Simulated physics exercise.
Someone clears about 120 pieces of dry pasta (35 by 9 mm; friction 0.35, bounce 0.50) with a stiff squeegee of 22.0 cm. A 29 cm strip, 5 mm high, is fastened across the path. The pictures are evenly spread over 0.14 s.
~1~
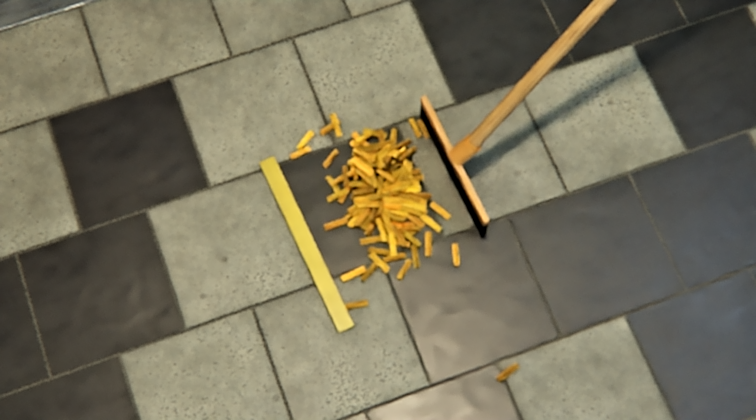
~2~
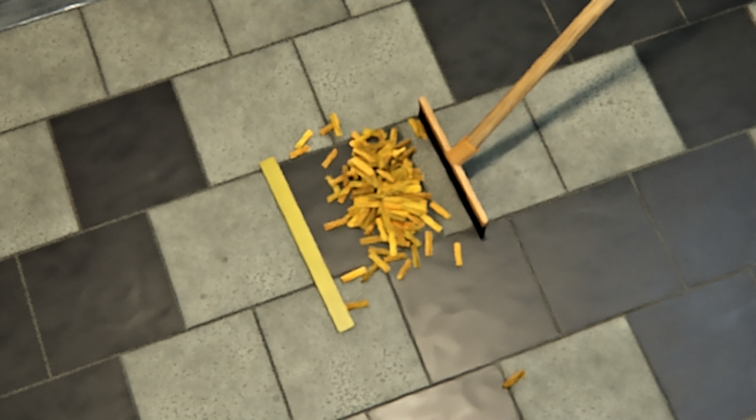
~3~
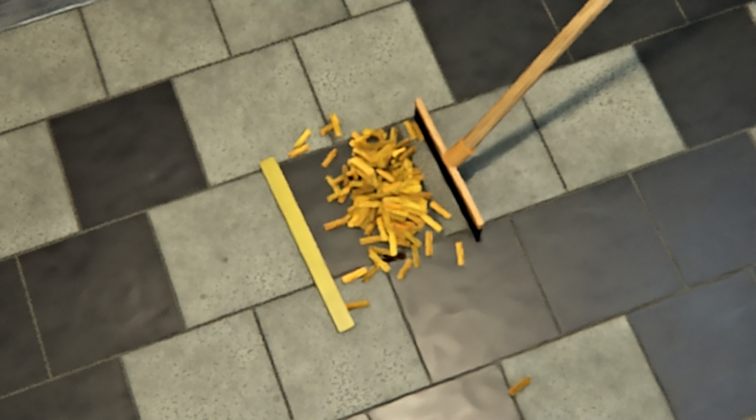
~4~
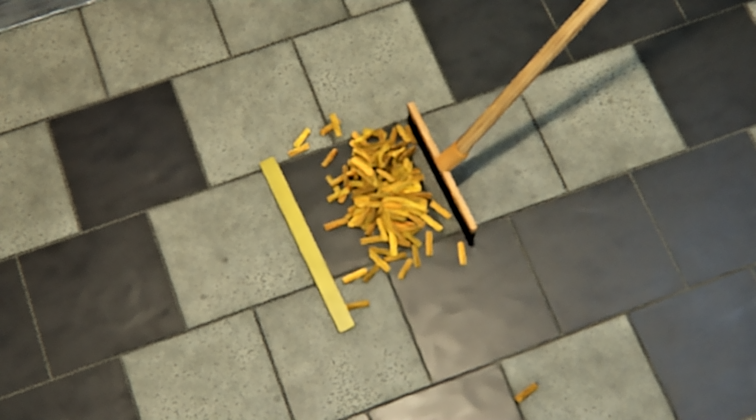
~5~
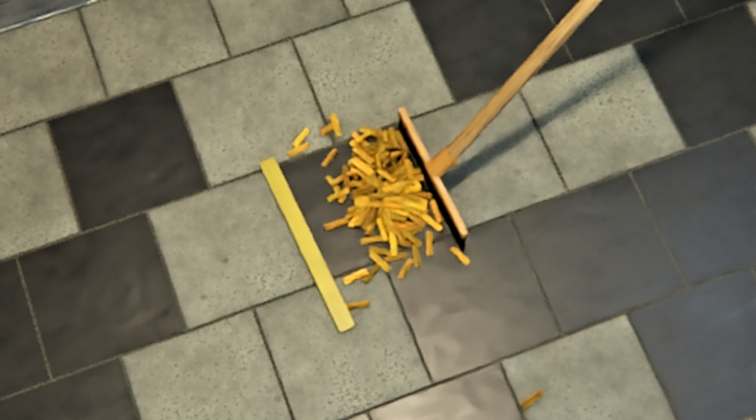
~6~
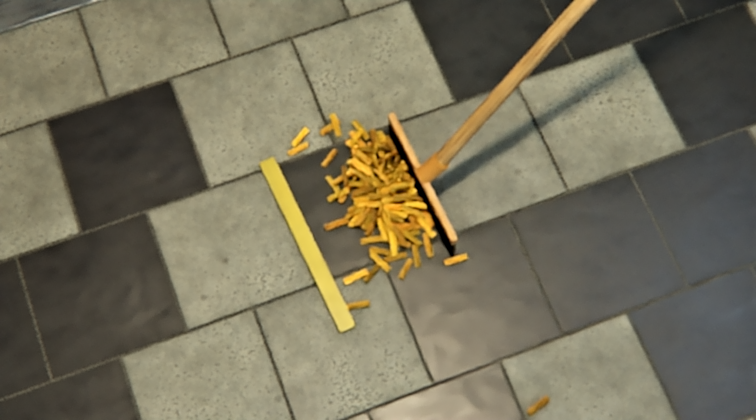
A wooden-handled squeegee moves slowly left into a pile of dry pasta beside a yellow strip.
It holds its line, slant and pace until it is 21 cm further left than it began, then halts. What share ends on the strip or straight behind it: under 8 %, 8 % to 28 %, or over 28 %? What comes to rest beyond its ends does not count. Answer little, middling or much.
On or straight behind the strip: Much.
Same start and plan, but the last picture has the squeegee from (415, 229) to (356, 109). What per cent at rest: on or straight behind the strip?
Over 45.
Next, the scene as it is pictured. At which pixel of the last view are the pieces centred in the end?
Near (279, 243).
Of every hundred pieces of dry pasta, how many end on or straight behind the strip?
Some 65 per cent.
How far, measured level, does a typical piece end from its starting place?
Roughly 18 cm.
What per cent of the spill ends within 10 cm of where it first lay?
Some 10 per cent.
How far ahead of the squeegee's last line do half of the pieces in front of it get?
Some 7 cm.
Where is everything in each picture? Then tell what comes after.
The first picture shows squeegee from (485, 222) to (424, 102); moved 0.0 cm; pieces shifted so far, 0; middle of the spill at (380, 196); strip at (305, 242).
The second picture shows squeegee from (484, 223) to (422, 102); moved 0.3 cm; pieces shifted so far, 1; middle of the spill at (380, 196).
The third picture shows squeegee from (480, 225) to (418, 105); moved 1.0 cm; pieces shifted so far, 5; middle of the spill at (380, 196).
The fourth picture shows squeegee from (473, 229) to (411, 109); moved 2.3 cm; pieces shifted so far, 7; middle of the spill at (380, 196).
The fifth picture shows squeegee from (463, 235) to (402, 114); moved 3.9 cm; pieces shifted so far, 17; middle of the spill at (380, 196).
The sixth picture shows squeegee from (453, 241) to (392, 119); moved 5.7 cm; pieces shifted so far, 53; middle of the spill at (379, 196); strip at (306, 242).
Then, 0.18 s after the last picture, squeegee 16 cm from its start, spill 25 cm wide; elsewhere 100 %.
Then, 0.36 s after the last picture, squeegee 21 cm from its start, spill 30 cm wide; on or straight behind the strip 65 %, elsewhere 35 %.
Then, 0.51 s after the last picture, squeegee 21 cm from its start, spill 35 cm wide; on or straight behind the strip 70 %, elsewhere 30 %.
In the end, on or straight behind the strip 65 %, elsewhere 35 %.
